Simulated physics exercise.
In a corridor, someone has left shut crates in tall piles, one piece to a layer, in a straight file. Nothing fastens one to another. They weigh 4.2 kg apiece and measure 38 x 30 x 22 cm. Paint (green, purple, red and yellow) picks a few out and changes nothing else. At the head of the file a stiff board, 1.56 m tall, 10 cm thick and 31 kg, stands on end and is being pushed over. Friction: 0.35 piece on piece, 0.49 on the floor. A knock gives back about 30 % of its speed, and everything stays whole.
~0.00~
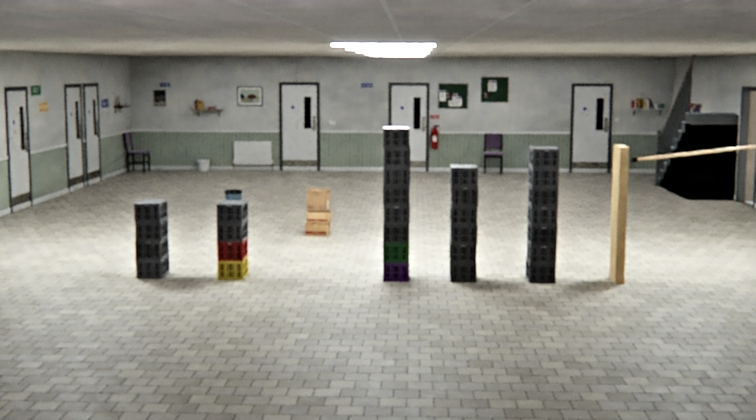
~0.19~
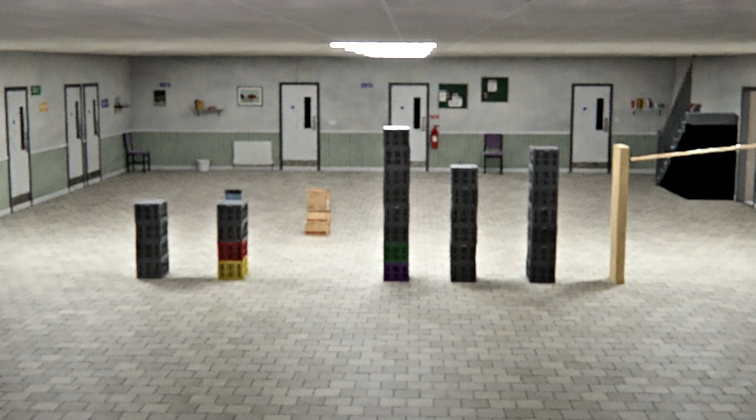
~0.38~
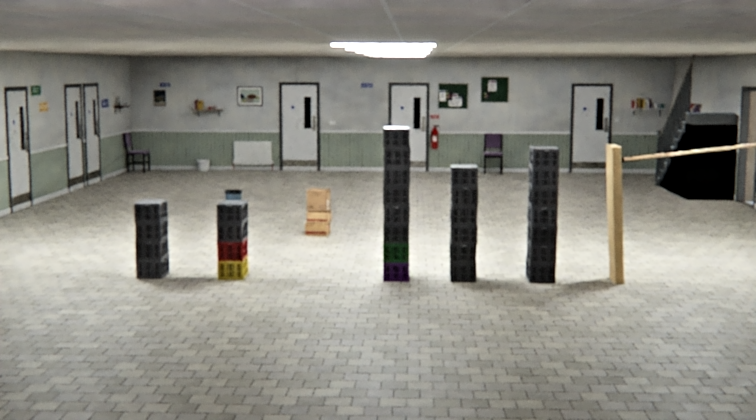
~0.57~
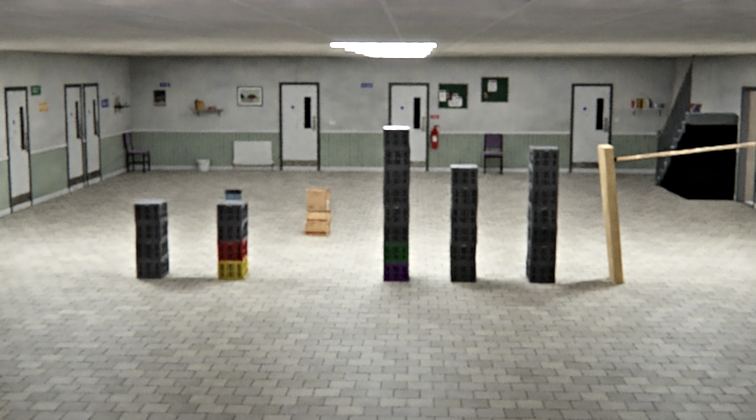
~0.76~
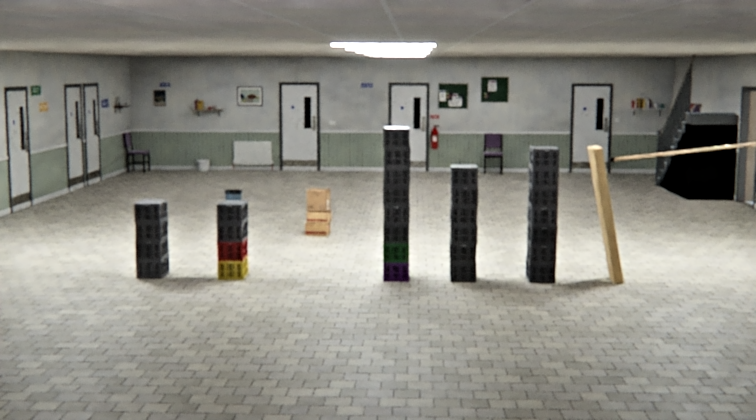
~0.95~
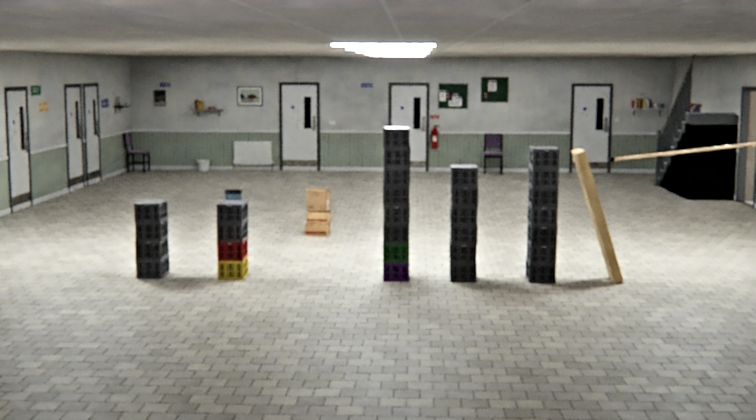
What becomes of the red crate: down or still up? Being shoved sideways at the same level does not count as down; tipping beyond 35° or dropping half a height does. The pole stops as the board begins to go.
In the end the red crate comes down.
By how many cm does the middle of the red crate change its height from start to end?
It ends some 20 cm lower.
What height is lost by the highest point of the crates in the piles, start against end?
Roughly 85 cm.
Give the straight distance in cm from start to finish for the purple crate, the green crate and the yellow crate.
Purple 30, green 50, yellow 0.
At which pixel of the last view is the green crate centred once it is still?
Around (354, 265).
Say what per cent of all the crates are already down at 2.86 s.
By then 35 per cent.
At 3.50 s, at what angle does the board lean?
Some 65° from upright.
After 1.80 s, board 59° from upright; 5 of the 29 crates down; red crate unmoved.
After 2.86 s, board 67° from upright; 10 of the 29 crates down; red crate unmoved; purple crate 20° from how it stood.
After 3.50 s, board 66° from upright; 18 of the 29 crates down; red crate 5° from how it stood; purple crate on its side.
In the end (4.5 s), board 66° from upright; 21 of the 29 crates down; red crate 22 cm lower; purple crate on its side; green crate on its side. From the last view, middles, red crate near (189, 266), purple crate near (373, 265).
